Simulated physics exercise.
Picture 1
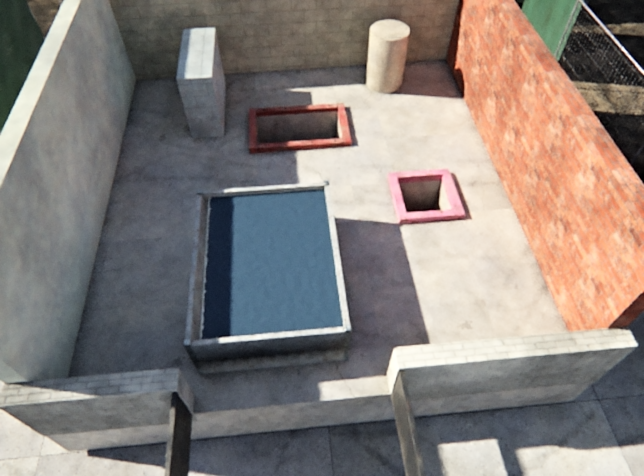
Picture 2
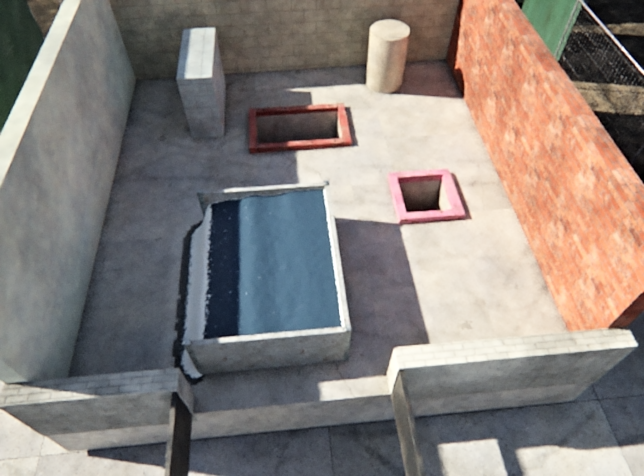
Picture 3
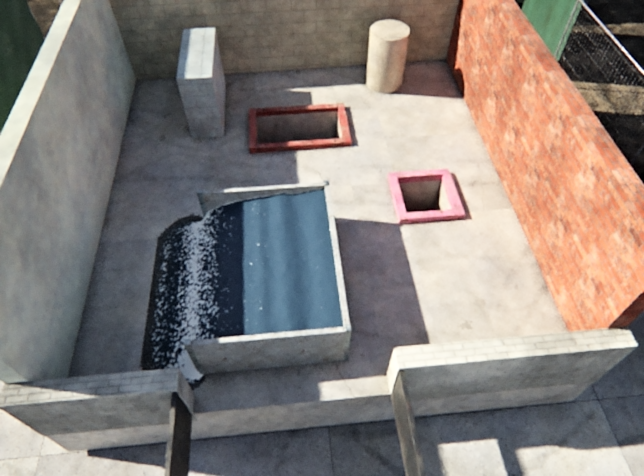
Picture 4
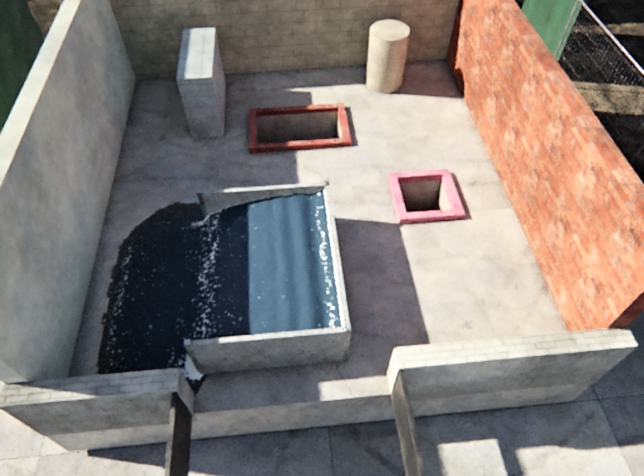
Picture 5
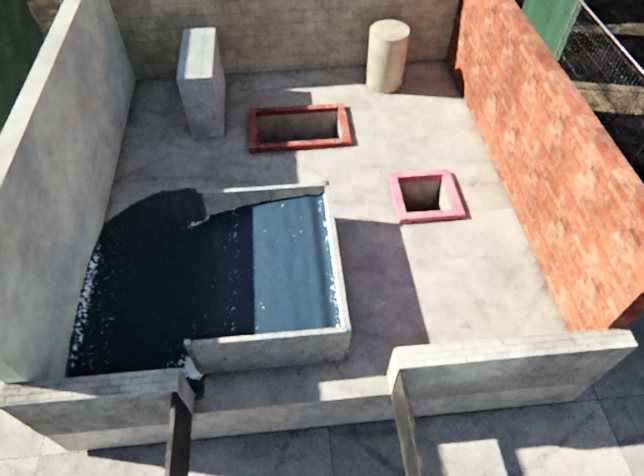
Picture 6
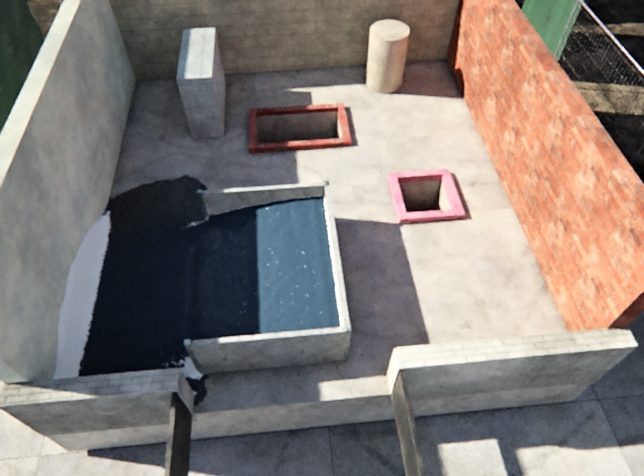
Water lies still in a whole rectangular tank on a walled concrete slab, then breaks out through the tank's left side. It pours leftward in a dark, white-flecked sheet, fanning across the floor until it reaches the left wall, while the level in the tank drops.
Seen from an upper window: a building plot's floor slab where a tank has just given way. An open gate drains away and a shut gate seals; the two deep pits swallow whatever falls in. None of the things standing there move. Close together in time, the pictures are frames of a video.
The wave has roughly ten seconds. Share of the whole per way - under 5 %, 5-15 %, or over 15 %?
Gate 5-15 %, pink pit under 5 %, red pit under 5 %.
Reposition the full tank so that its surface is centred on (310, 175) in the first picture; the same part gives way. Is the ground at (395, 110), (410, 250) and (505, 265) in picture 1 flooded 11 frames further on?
Spot 1 unwetted, spot 2 unwetted, and spot 3 unwetted.
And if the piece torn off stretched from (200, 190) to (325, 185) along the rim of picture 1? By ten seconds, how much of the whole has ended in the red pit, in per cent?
Near 25 per cent for red.
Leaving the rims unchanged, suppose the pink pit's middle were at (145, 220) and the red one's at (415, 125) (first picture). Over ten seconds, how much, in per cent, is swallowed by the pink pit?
Share for pink, in per cent: 25.
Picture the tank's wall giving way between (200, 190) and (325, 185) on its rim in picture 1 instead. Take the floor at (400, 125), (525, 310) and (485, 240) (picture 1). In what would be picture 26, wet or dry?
The first would be drenched, the second still unwetted and the third still unwetted.
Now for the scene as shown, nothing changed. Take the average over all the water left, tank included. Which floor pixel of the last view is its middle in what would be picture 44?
Around pixel (212, 193) of the last picture.
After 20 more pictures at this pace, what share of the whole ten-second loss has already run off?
About 45 per cent.
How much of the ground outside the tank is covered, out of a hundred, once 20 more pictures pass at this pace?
It works out to about 45 in a hundred.
A moment on, water covers 20 % of the floor; the gate 0 %, the pink pit 0 %, the red pit 0 %.
Next, water covers 30 % of the floor; the gate 0 %, the pink pit 0 %, the red pit 0 %.
Then, water covers 45 % of the floor; the gate 4 %, the pink pit 0 %, the red pit 1 %.
Later, water covers 65 % of the floor; the gate 6 %, the pink pit 0 %, the red pit 1 %.
In the end, water covers 90 % of the floor; the gate 8 %, the pink pit 0 %, the red pit 1 %.
